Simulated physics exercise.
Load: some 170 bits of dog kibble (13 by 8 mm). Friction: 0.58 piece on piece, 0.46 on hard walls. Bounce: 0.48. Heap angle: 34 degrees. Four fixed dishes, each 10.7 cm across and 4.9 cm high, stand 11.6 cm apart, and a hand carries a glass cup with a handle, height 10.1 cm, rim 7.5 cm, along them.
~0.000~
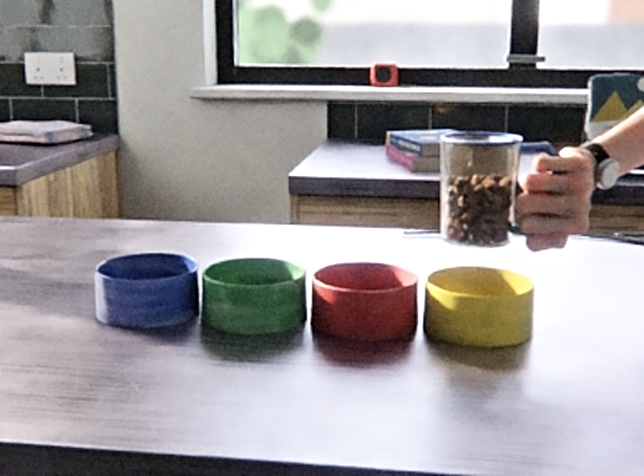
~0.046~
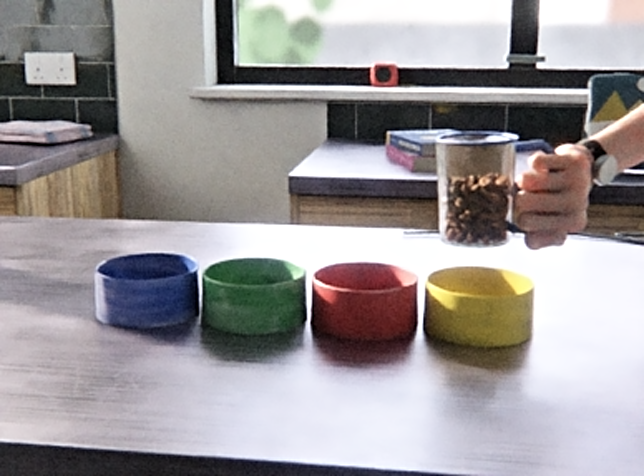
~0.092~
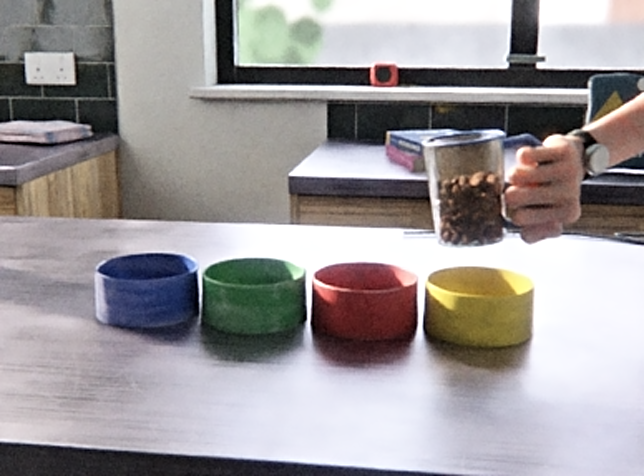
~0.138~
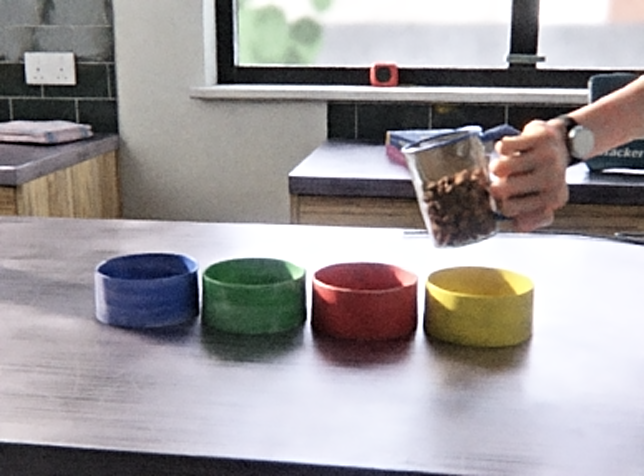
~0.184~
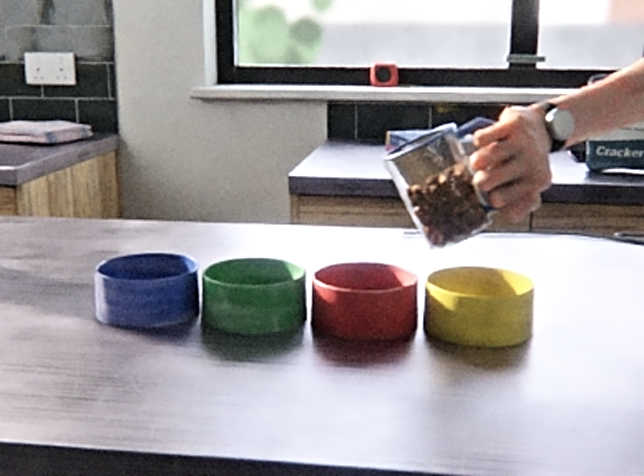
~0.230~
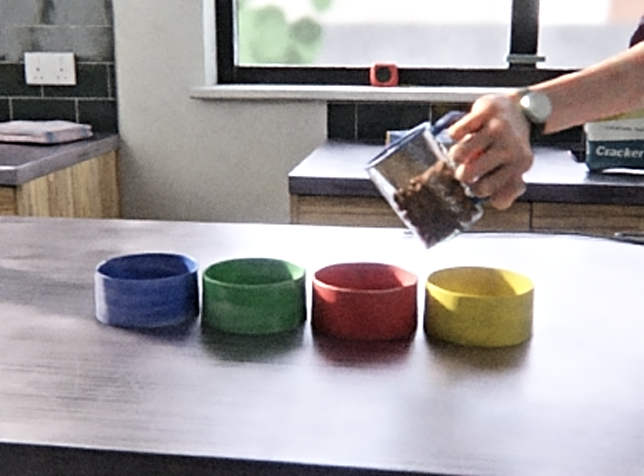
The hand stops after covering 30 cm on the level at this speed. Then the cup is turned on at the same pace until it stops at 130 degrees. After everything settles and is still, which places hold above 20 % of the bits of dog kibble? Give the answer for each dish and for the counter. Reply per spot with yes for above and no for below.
Red: No, below. Blue: Yes, above. Green: Yes, above. Yellow: No, below. Counter: No, below.
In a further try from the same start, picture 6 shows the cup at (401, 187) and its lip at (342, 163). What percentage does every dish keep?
You'd end up with red at 0, blue at 100, green at 0 and yellow at 0.
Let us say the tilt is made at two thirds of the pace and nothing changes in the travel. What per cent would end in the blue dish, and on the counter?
Shares - blue: 100, counter: 0.
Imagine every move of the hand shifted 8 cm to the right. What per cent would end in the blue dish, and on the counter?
Shares - blue 0 / counter 10.
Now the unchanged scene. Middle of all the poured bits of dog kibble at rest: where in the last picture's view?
Once everything settles, the centre is around (194, 302).
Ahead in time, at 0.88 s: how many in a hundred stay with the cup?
I reckon around 15 per cent.
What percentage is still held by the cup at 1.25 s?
Close to 0 per cent of the load, I'd guess.
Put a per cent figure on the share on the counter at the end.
Estimate: Close to 10 %.
After 0.62 s, tilt 118 degrees; cup holds 95 %, green 5 %.
After 0.88 s, tilt 130 degrees; cup holds 15 %, blue 25 %, green 45 %.
After 1.25 s, tilt 130 degrees; cup holds 0 %, blue 45 %, green 45 %.
At rest (1.6 s), red 0 %, blue 45 %, green 45 %, yellow 0 %, counter 10 %.
